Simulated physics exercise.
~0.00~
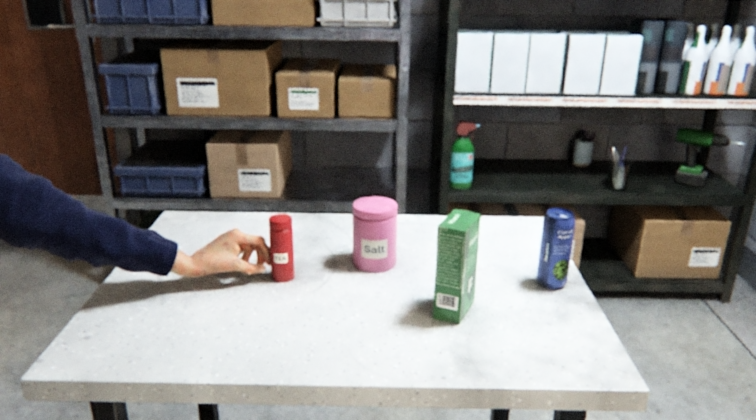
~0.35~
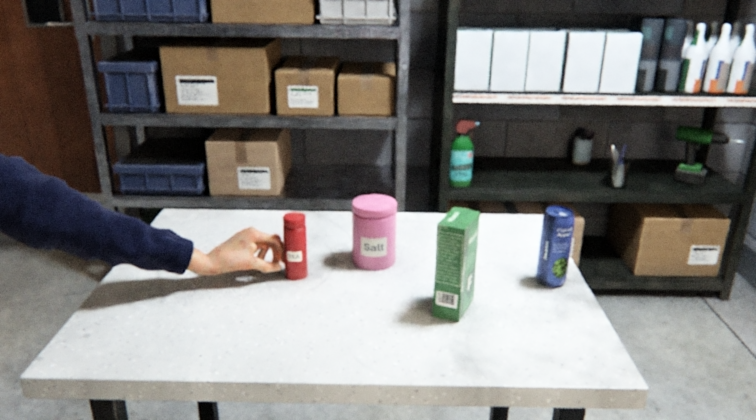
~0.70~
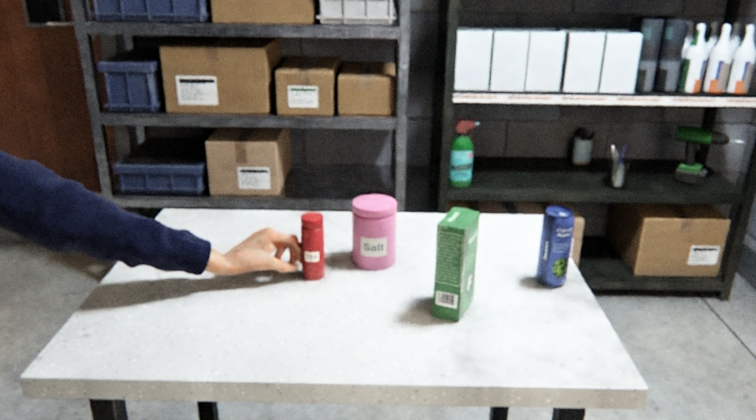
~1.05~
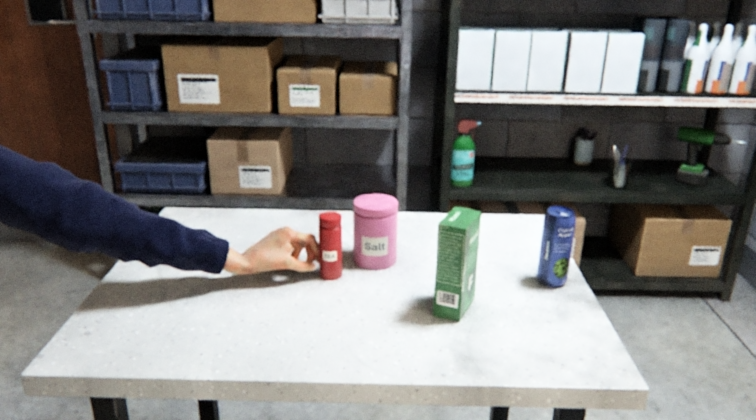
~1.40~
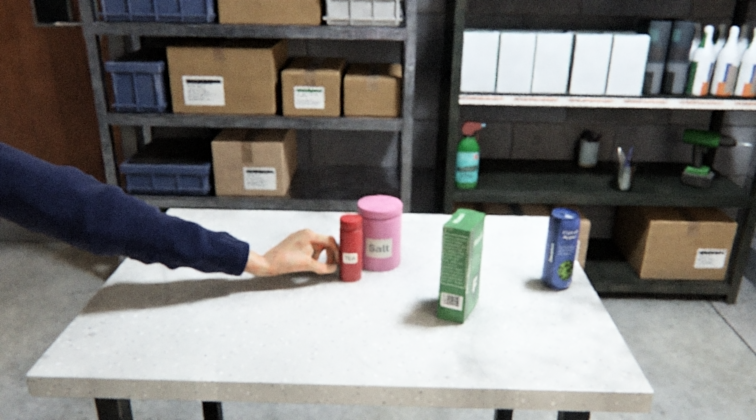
A small red shaker stands upright on a pale table in a storeroom, seen from the front and slightly above by a gently swaying camera. To its right are a pink jar labelled salt, a tall green packet nearer the front, and a blue can, with shelves of boxes and bottles behind. A hand in a dark blue sleeve reaches in from the left and pushes the shaker steadily to the right. The shaker slides toward the jar, staying upright. It ends standing just in front of the jar's left edge, the hand still beside it and the other items unmoved.
